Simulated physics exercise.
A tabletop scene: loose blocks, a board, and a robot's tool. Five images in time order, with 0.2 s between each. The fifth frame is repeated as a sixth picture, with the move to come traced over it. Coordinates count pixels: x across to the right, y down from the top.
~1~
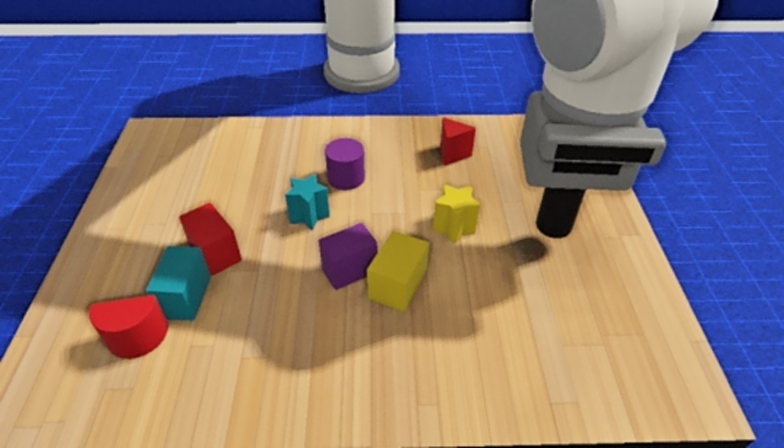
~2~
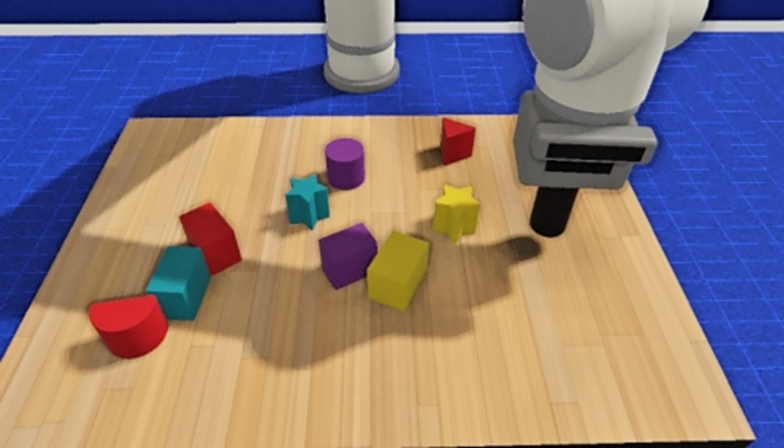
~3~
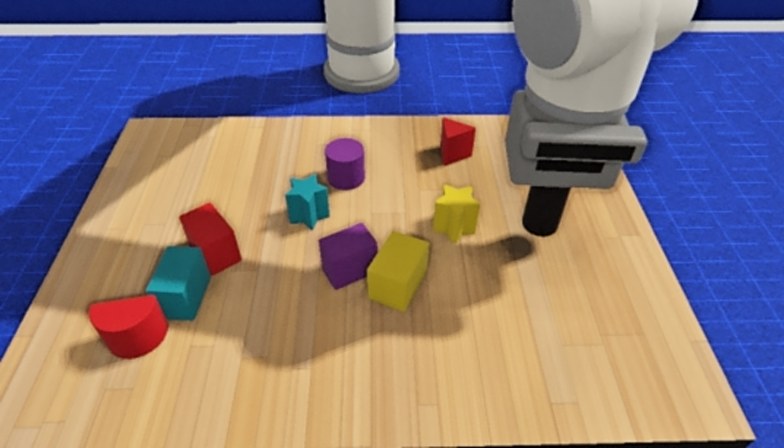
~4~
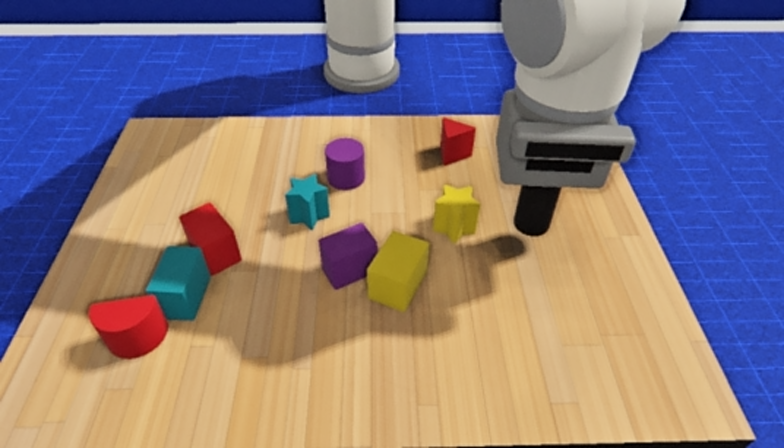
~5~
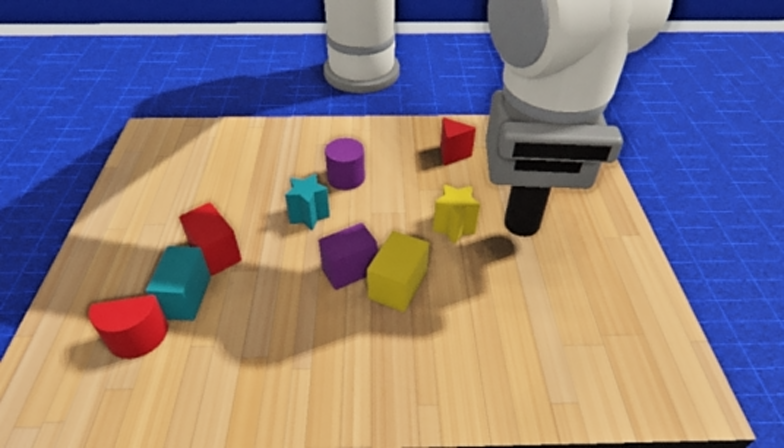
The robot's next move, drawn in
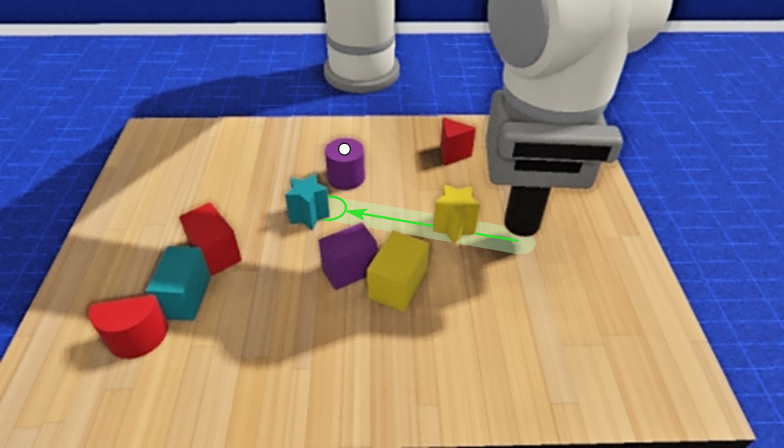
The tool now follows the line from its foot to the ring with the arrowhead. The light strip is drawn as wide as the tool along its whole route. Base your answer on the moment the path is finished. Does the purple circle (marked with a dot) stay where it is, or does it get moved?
Here's my answer: The purple circle gets displaced.
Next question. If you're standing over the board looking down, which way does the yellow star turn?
Looking down: Clockwise.
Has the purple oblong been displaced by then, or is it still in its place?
It is left in place.
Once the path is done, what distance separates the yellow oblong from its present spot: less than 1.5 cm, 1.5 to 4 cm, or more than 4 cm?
Answer: Less than 1.5 cm.
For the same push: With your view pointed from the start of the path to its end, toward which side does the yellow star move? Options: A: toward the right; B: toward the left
That would be A.
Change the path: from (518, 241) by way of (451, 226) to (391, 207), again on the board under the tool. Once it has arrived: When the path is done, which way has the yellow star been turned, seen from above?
From above, it turns clockwise.
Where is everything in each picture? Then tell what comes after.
Lower end of the tool (553, 227), tops of blocks, turquoise star (305, 187), purple circle (344, 149), purple oblong (348, 241), yellow oblong (399, 256), yellow star (458, 198), in the first picture.
Tool (547, 226), blocks as before, in the second picture.
Tool (539, 226), blocks as before, in the third picture.
Tool (531, 225), blocks as before, in the fourth picture.
Tool (521, 226), turquoise star (305, 187), purple circle (344, 149), purple oblong (348, 241), yellow oblong (399, 256), yellow star (458, 198), in the fifth picture.
The drawn path runs from (518, 241) to (329, 208); the dot is on the purple circle.
On the path given first. One third of the way, tool (454, 214); yellow star (419, 187), turned 15° clockwise.
Two thirds of the way, tool (389, 203); yellow star (372, 171), turned 70° clockwise.
At the end, tool (328, 193); turquoise star (296, 188); purple circle (341, 139); purple oblong not moved; yellow oblong not moved; yellow star (348, 162), turned 140° clockwise.
